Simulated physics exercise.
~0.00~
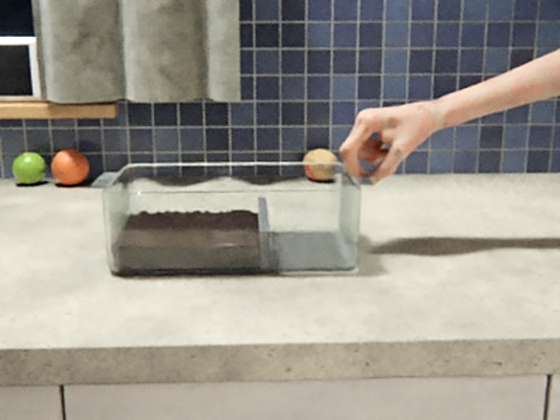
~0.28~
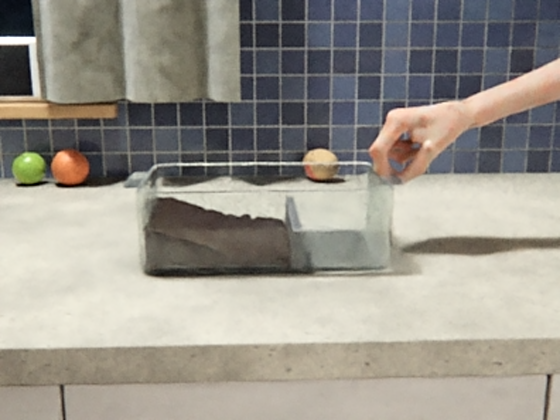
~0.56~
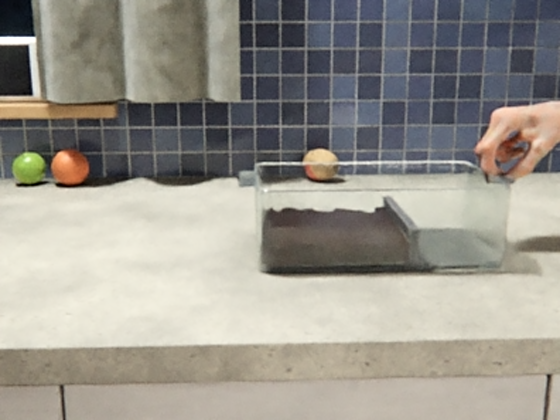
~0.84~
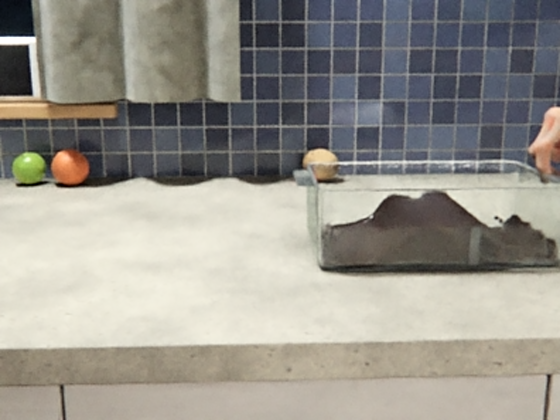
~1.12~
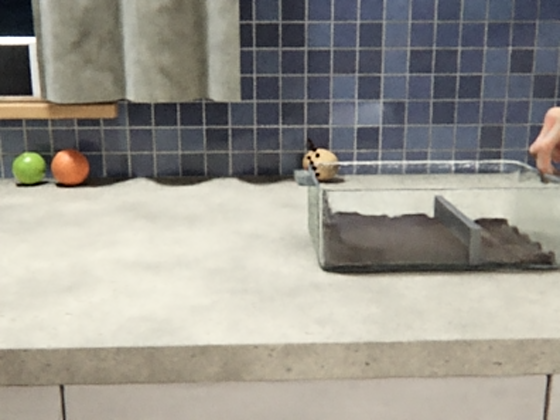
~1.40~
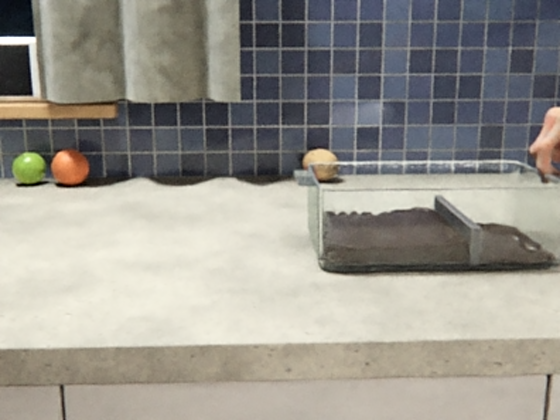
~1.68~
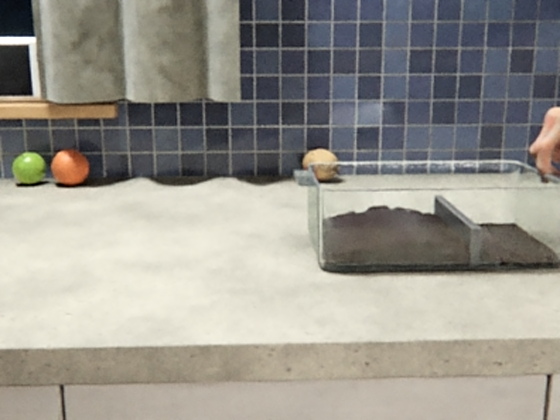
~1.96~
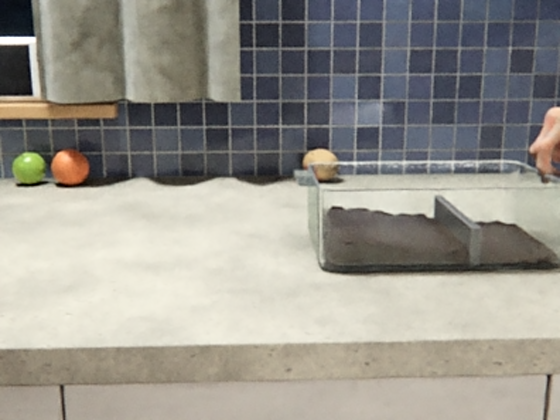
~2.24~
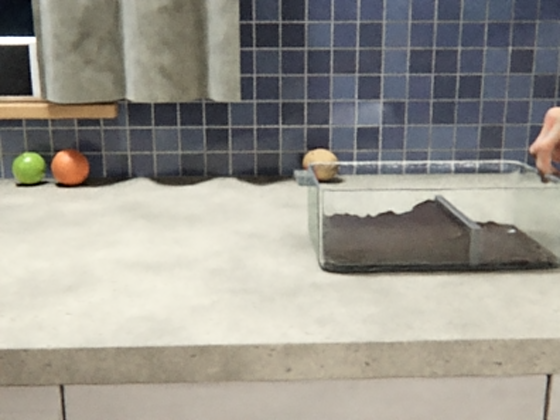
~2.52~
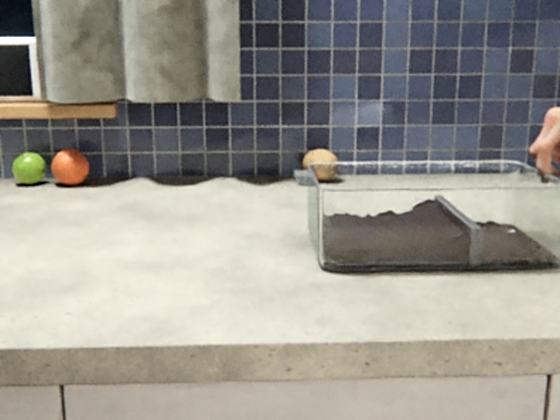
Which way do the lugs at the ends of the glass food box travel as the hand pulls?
The lugs move to the right along with the box, then stay still once it stops.
Divided glass food box being pulled right by a hand, dark coffee surging over the divider and settling on both sides.
